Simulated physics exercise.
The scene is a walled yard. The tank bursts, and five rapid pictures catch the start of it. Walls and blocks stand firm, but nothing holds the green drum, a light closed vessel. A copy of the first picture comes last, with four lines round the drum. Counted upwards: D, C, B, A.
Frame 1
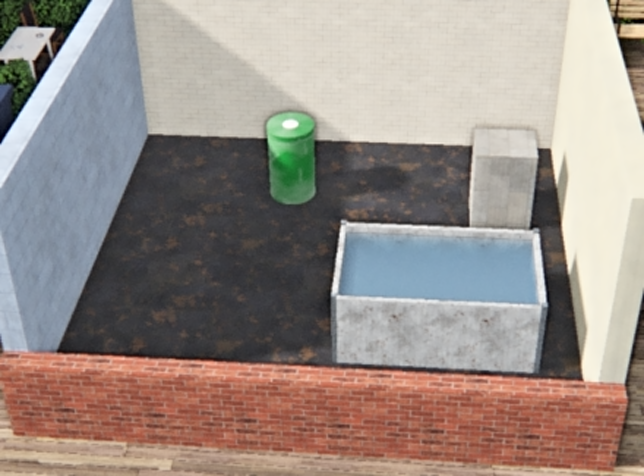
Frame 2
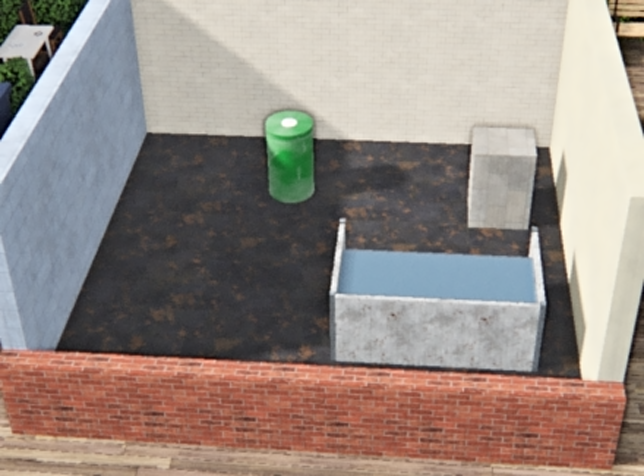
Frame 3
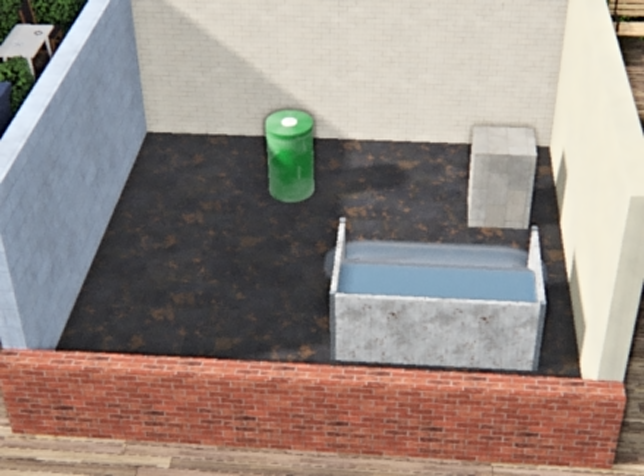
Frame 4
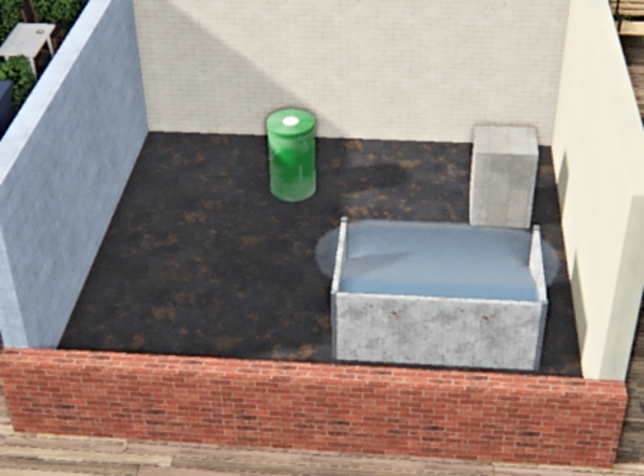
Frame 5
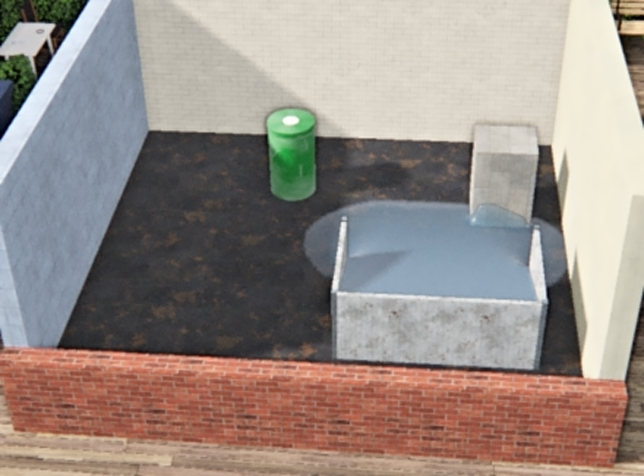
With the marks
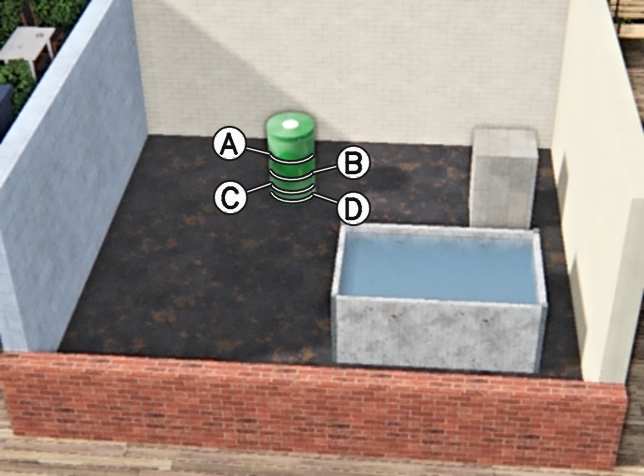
Concrete tank in a walled yard losing its back panel, water spreading out across the dark ground around a grey block.
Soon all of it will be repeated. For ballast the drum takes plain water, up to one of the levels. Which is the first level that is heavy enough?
Line C just does it.
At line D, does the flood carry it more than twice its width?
Yes, it does.
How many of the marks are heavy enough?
Three.
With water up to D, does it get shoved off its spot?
Yes, it does.
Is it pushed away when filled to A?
No.
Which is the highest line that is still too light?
That would be D.
In white, A at (289, 162); B at (289, 179); C at (290, 192); D at (290, 201); from the bottom up D, C, B, A.
Choosing A, it does not move.
Choosing B, it does not move.
Choosing C, it shifts by a finger or two and stays.
Choosing D, it is pushed about 6 times its own width away.
